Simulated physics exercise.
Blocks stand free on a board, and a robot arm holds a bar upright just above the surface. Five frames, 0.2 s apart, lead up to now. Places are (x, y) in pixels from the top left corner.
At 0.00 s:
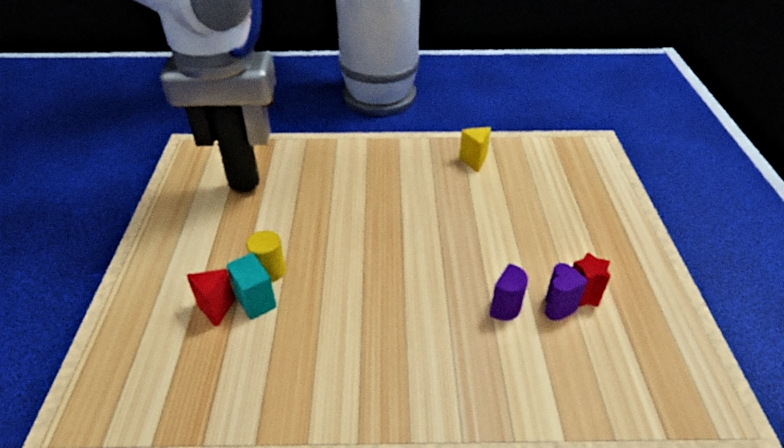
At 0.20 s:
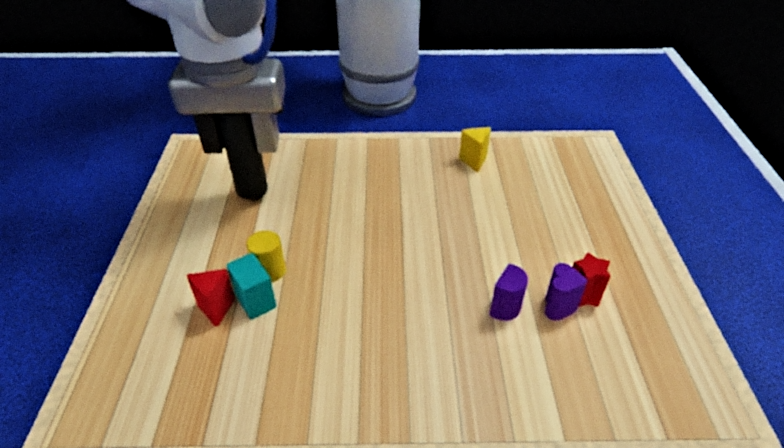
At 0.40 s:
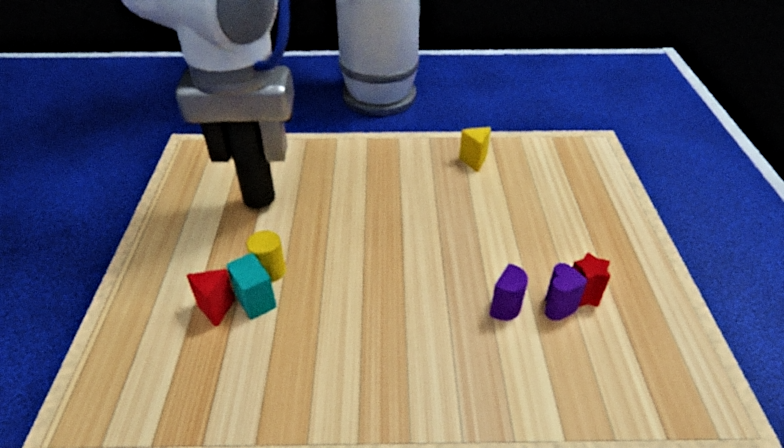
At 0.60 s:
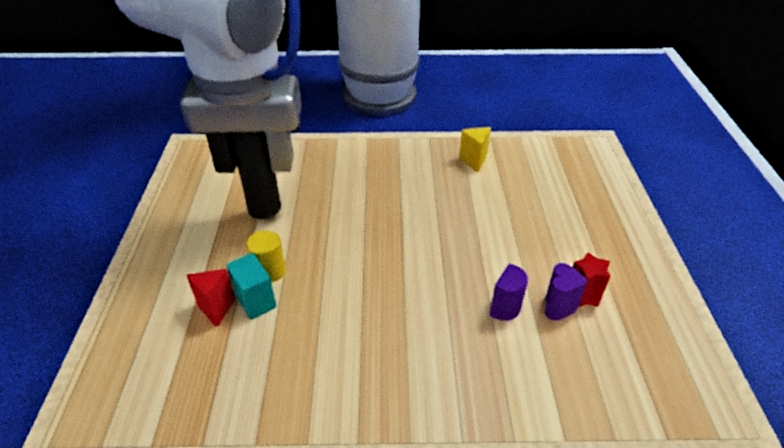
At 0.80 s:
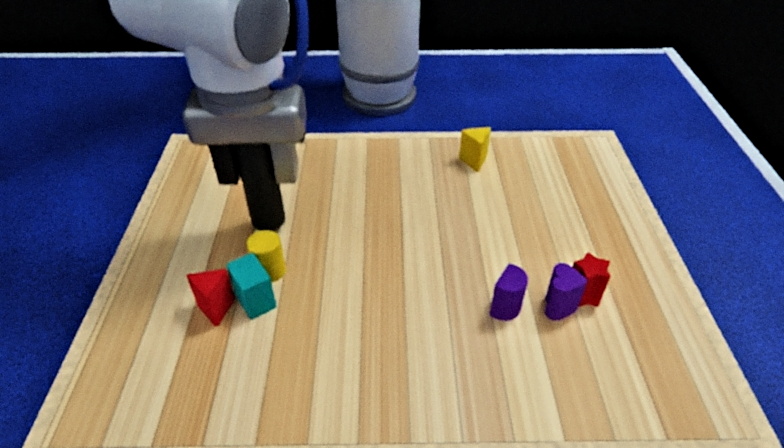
A robot arm moves a black bar slightly right and forward while the colored blocks stay still.
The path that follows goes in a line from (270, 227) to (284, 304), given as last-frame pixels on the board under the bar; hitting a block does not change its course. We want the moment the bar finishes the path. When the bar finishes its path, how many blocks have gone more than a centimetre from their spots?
Three or more move.
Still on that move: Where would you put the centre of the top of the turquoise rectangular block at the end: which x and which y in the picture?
Its top middle is near (218, 316).
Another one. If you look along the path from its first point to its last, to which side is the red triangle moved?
Sideways, to the right.
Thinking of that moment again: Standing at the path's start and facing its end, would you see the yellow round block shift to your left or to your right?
The right-hand side.
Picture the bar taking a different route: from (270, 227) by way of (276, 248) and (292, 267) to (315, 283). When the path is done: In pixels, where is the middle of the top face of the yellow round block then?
I'd expect the centre of its top face to be at (268, 265).
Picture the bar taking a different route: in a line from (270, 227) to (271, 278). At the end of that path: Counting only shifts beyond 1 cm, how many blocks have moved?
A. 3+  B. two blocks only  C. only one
B: Two blocks only.
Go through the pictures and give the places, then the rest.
In the first frame, bar tip (244, 182); block tops, red triangle (206, 280); turquoise rectangular block (248, 270); yellow round block (263, 241).
In the second frame, bar (252, 190); blocks unchanged.
In the third frame, bar (259, 198); blocks unchanged.
In the fourth frame, bar (265, 209); blocks unchanged.
In the fifth frame, bar (269, 220); red triangle (206, 280); turquoise rectangular block (248, 270); yellow round block (263, 241).
On the path given first. One third of the way, bar (273, 245); turquoise rectangular block (246, 275); yellow round block (262, 247).
Two thirds of the way, bar (278, 270); red triangle (192, 291), turned 60° clockwise; turquoise rectangular block (236, 299); yellow round block (258, 274).
At the end, bar (283, 297); red triangle (186, 298), turned 110° clockwise; turquoise rectangular block (218, 316), turned 15° anticlockwise; yellow round block (249, 298).
